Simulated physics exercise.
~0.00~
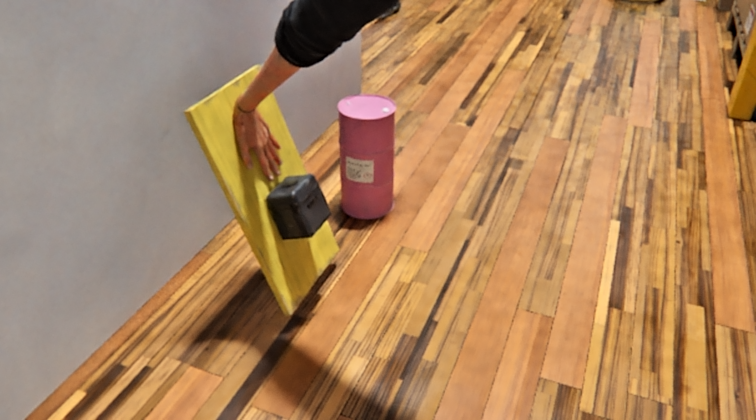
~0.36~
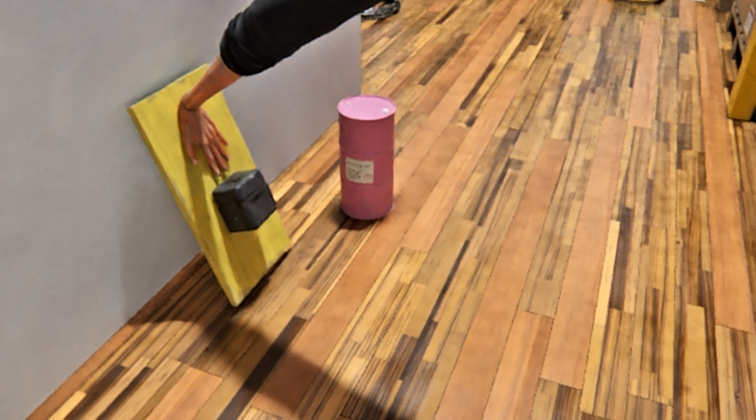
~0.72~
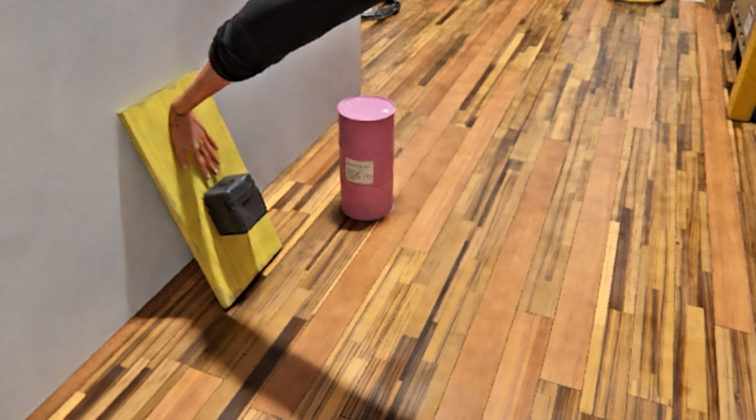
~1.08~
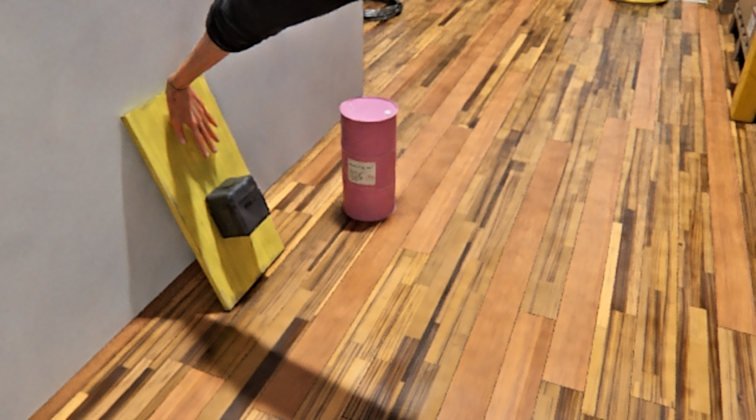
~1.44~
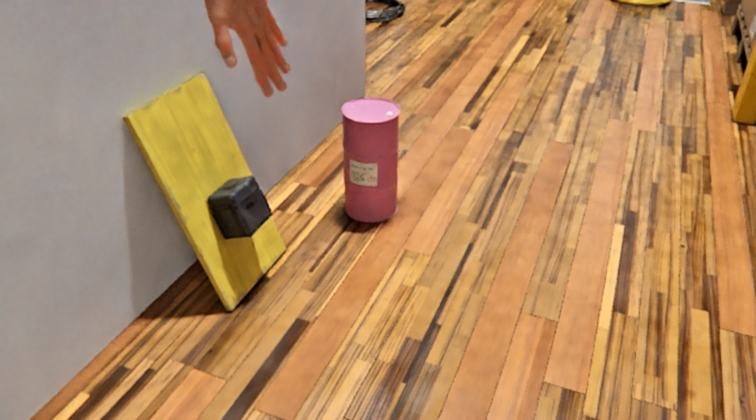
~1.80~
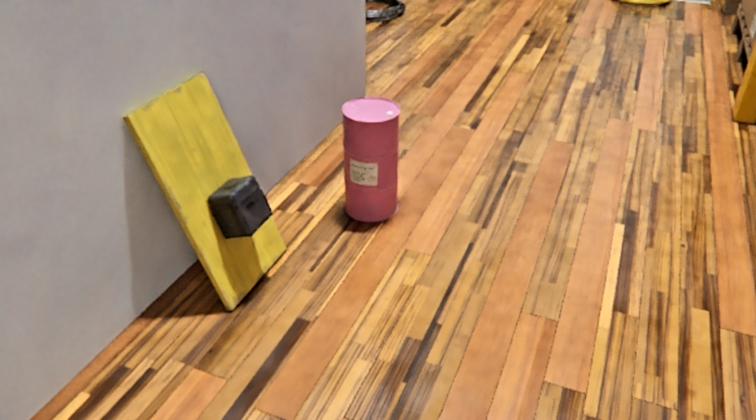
A yellow board with a dark block fixed to its face is held by a hand reaching in from the top, beside a pale grey wall on a floor of mixed brown wooden strips, seen from above by a slightly swaying camera. A pink canister with a pale label stands to the right of the board. The hand moves the board a short way left and rests it against the wall. The fingers then let go, and the arm draws back upward out of view. The board stays leaning on the wall, with the canister still upright beside it.
